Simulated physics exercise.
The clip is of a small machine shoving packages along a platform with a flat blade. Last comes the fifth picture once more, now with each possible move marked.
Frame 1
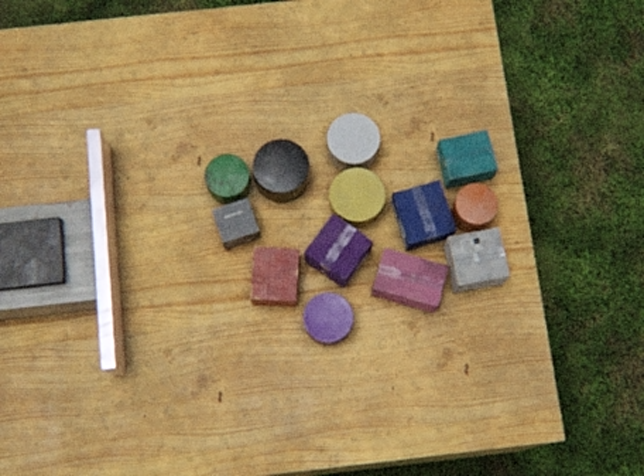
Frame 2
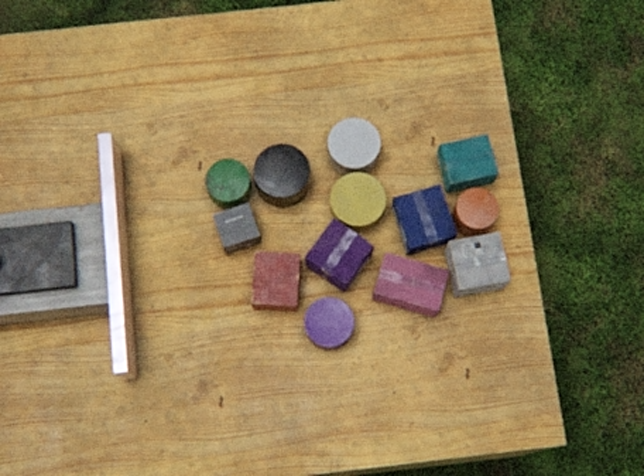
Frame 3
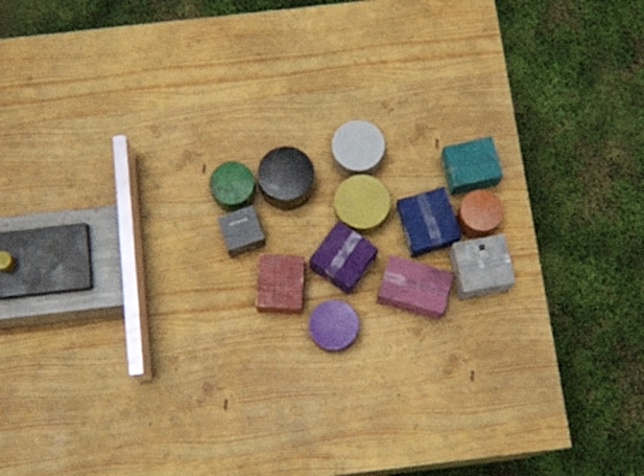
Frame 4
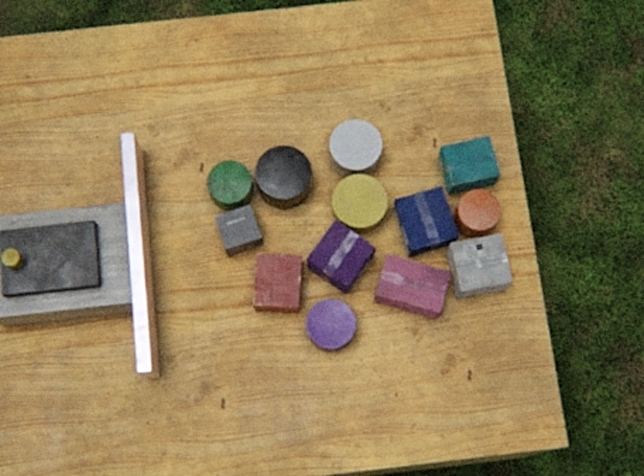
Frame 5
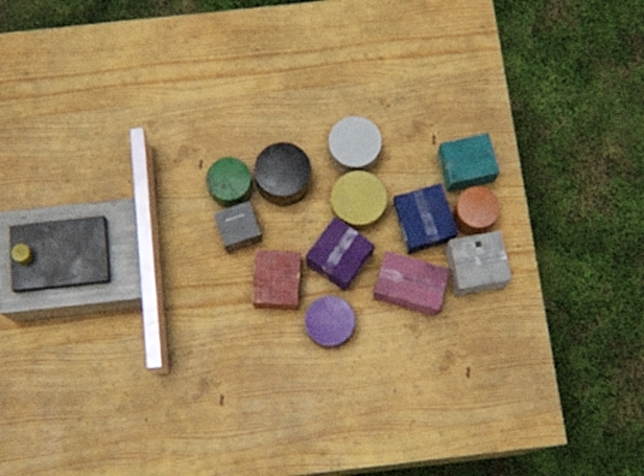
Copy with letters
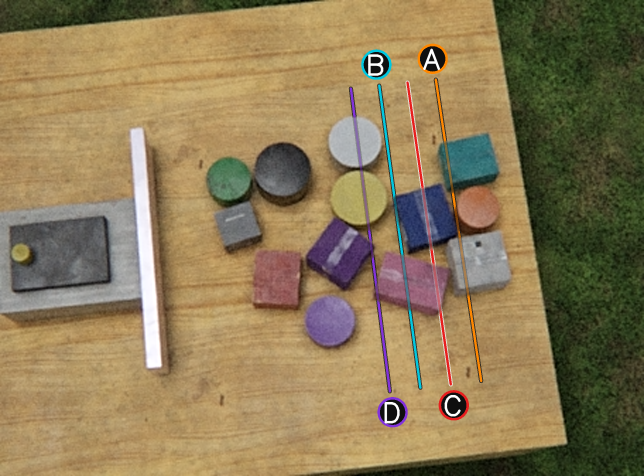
At first, a small machine with a flat white-edged blade sits at the left of a wooden platform, facing a cluster of colourful boxes and round containers. The machine then creeps a short way right, narrowing the gap, while the packages stay in place, untouched by the blade.
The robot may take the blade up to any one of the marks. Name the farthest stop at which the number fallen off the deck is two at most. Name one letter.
No third one falls up to B.
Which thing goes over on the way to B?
The orange canister goes over.
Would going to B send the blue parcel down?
By then, no.
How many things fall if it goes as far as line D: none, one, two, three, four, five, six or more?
In all, one.
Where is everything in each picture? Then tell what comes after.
Pink box (409, 281); orange canister (475, 209); turquoise box (467, 160), in the first frame.
Robot (34, 258); grey box (237, 229), in the second frame.
Robot (49, 260); blue parcel (428, 222), in the third frame.
Robot (58, 257); purple parcel (341, 257), in the fourth frame.
Robot (67, 253); purple pail (330, 323); white pail (354, 147); yellow pail (358, 202), in the fifth frame.
On the marked copy, A at (458, 225); B at (399, 231); C at (428, 228); D at (370, 234).
With B. Early on, robot (160, 243); white pail (359, 146); black canister (312, 171).
Further on, robot (252, 233); orange canister (497, 207); white parcel (489, 262).
At the end, robot (320, 226); orange canister over the edge; blue parcel (517, 208); one fallen.
As for the rest, A drops four; C drops three; D is within the limit but short.
